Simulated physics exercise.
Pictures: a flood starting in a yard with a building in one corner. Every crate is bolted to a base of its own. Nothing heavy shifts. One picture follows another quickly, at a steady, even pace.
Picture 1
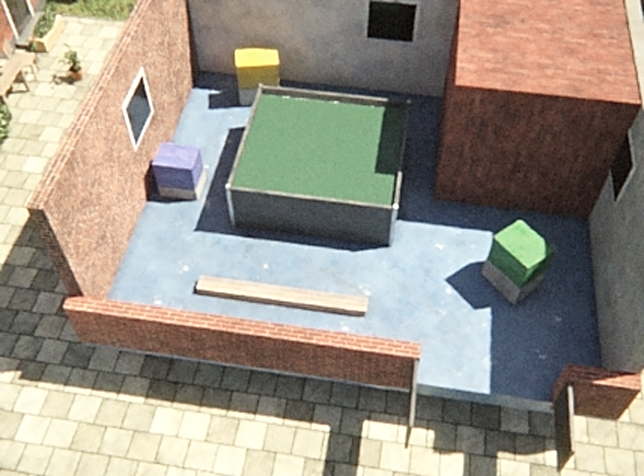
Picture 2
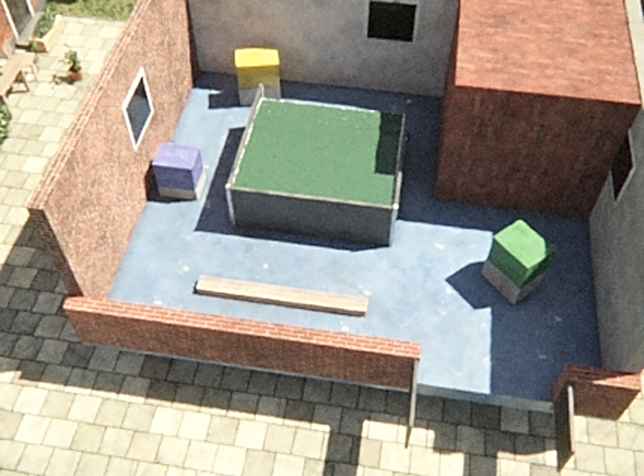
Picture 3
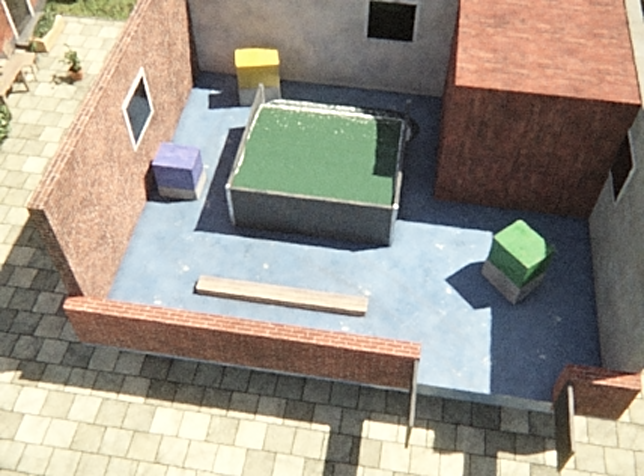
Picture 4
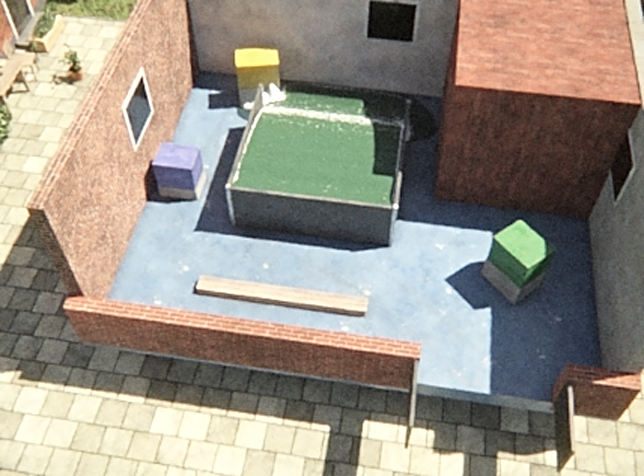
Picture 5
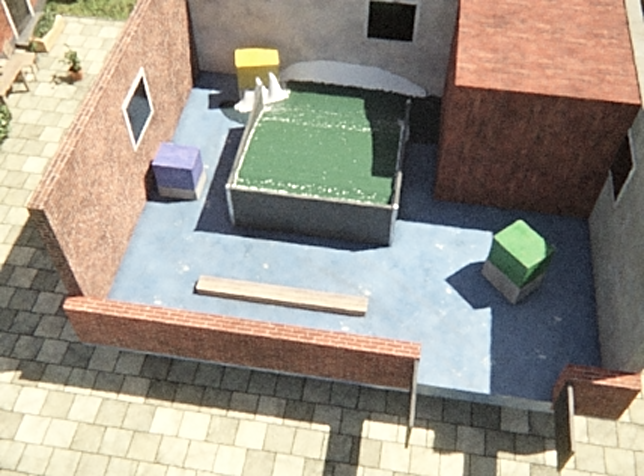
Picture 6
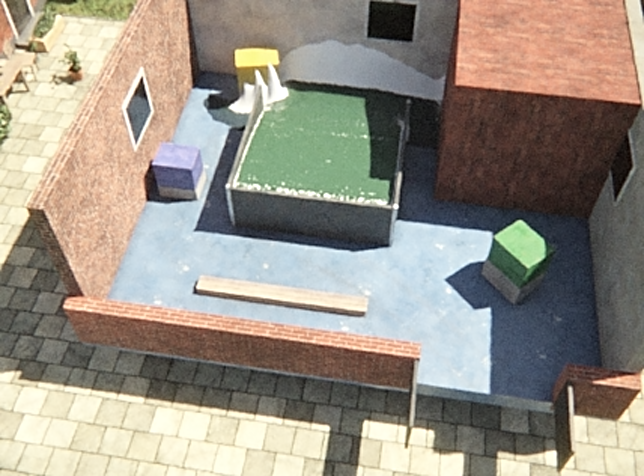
A green-topped tank sat still in a walled yard among yellow, purple and green blocks, then its surface rippled and water poured out on the far side, spreading along the back wall.
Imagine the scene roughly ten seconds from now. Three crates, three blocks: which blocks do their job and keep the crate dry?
The green crate remains untouched by water. The blue crate is touched by water. The yellow crate is touched by water.
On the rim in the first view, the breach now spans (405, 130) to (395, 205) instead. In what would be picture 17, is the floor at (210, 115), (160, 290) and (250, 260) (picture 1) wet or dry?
Well, the first one's left untouched, the second's left untouched, and the third's left untouched.
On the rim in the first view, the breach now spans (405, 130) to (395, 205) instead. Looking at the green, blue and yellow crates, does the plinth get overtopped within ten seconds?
Result: Green crate is swamped; blue crate is not reached; yellow crate is not reached.
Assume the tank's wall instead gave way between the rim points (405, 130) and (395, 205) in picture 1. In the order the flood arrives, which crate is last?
It's the blue one.
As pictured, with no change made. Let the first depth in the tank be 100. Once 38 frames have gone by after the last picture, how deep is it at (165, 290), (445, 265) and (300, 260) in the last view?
The three come to near 18, 4 and 4 per cent respectively.
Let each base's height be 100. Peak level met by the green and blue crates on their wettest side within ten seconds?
Roughly 30 per cent for the first, 170 per cent for the second.
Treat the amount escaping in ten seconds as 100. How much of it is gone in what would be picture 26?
It comes to around 15 per cent.
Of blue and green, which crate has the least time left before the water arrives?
The blue crate, I say.
A moment on, water covers 25 % of the floor; the green crate not reached, the blue crate not reached, the yellow crate water round its plinth.
Next, water covers 35 % of the floor; the green crate not reached, the blue crate water round its plinth, the yellow crate water round its plinth.
Then, water covers 65 % of the floor; the green crate not reached, the blue crate water round its plinth, the yellow crate water round its plinth.
Later, water covers 85 % of the floor; the green crate water round its plinth, the blue crate water round its plinth, the yellow crate water round its plinth.
In the end, water covers 95 % of the floor; the green crate stayed above the water, the blue crate was topped, the yellow crate was topped.
